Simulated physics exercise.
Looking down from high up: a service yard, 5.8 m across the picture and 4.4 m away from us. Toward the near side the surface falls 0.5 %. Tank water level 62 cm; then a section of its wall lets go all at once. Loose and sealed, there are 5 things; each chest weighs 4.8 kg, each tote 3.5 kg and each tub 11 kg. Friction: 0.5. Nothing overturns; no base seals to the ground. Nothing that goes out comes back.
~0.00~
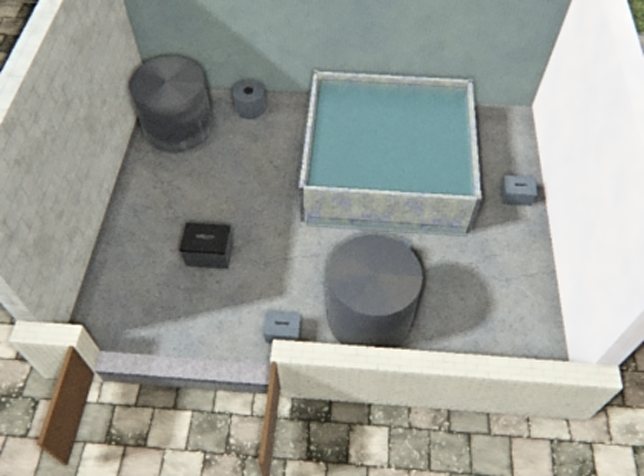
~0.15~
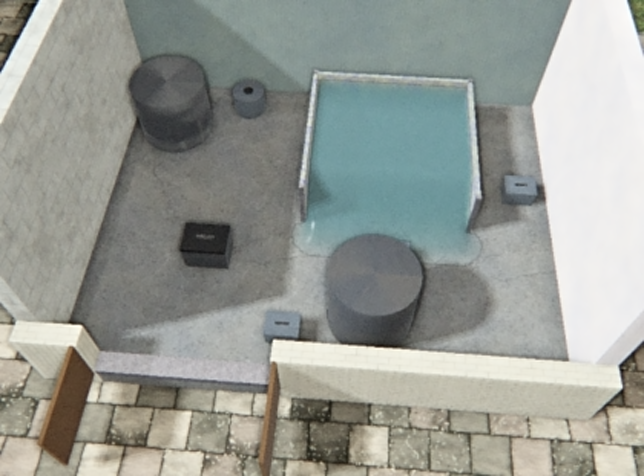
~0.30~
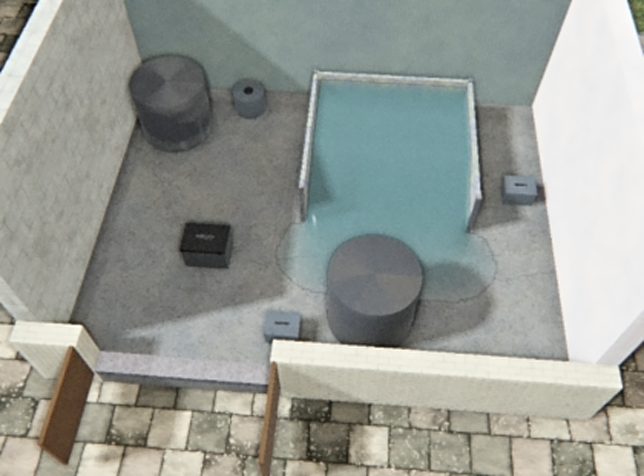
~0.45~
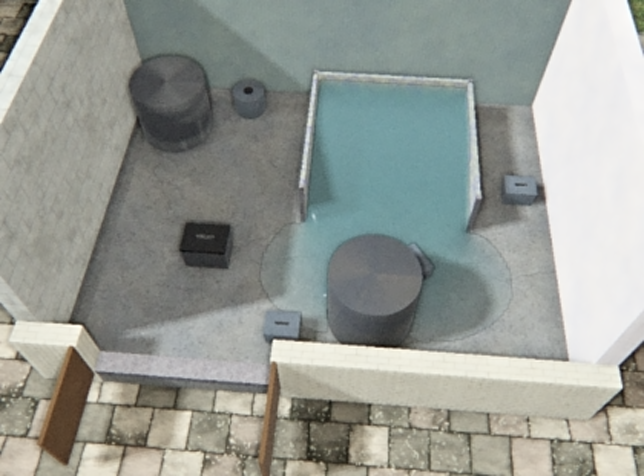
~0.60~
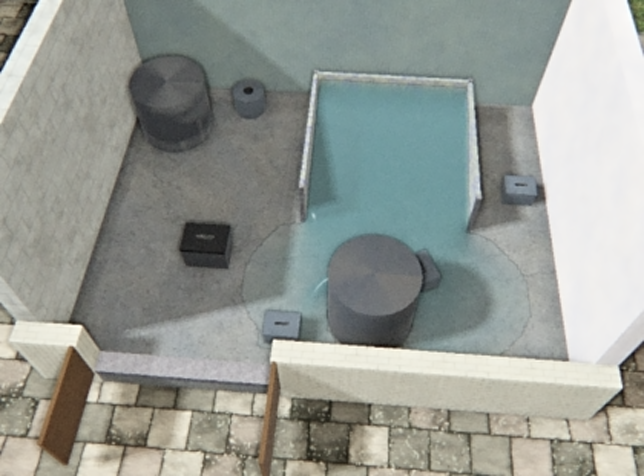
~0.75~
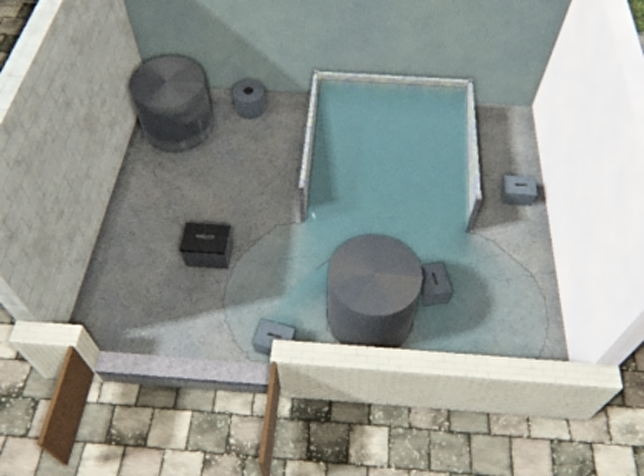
A large tank of water opened at its front and water spread across the yard floor around a big round tub, then a small grey box drifted out from behind it and another shifted slightly.
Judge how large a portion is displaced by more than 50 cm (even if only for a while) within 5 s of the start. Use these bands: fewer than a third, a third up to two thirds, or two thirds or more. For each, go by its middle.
It falls in two thirds or more.
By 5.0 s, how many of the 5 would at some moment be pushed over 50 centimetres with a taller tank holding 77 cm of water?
It would come to 4 of them.
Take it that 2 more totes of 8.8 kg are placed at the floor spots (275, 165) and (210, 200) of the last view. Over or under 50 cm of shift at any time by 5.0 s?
Well, in turn they are below that and below that.
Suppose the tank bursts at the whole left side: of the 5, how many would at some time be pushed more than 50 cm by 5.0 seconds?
Then 2 of them would.
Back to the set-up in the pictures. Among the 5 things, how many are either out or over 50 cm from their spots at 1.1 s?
By my reckoning, 2.
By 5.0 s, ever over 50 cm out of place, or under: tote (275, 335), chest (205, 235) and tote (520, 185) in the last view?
In turn: Over, past it, past it.
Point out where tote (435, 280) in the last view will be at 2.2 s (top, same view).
Look for it near (558, 294).
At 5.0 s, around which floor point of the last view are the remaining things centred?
About (311, 123).
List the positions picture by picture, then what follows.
The first frame shows a tote at (394, 250) rests on the ground; a tote at (282, 323), on the bottom; water covers 4.2 m2; 0 of 5 have shifted.
The second frame shows a tote at (394, 251), on the bottom; a tote at (282, 323) rests on the ground; 5.3 m2 under water; 0 of 5 have shifted.
In the third frame, a tote is out of sight; a tote at (282, 323), on the bottom; water covers 6.6 m2; 1 of 5 have shifted.
The fourth frame shows a tote at (414, 260), afloat, 30 cm from its start; a tote at (282, 323) rests on the ground; water covers 7.7 m2; 1 of 5 have shifted.
The fifth frame shows a tote at (422, 267), afloat, 45 cm from its start; a tote at (282, 324), on the bottom; water covers 9.1 m2; 1 of 5 have shifted.
The sixth frame shows a tote at (435, 279) floats, 67 cm from its start; a tote at (274, 335), on the bottom, 18 cm from its start; 10.0 m2 under water; 2 of 5 have shifted.
After 1.1 s 2 of 5 are over 50 cm from their spots; 1 afloat.
After 2.2 s 2 of 5 are over 50 cm from their spots; 1 afloat.
After 3.5 s 4 of 5 are over 50 cm from their spots; 3 afloat.
After 5.0 s 4 of 5 are over 50 cm from their spots, and 4 have been at some point; 3 afloat.
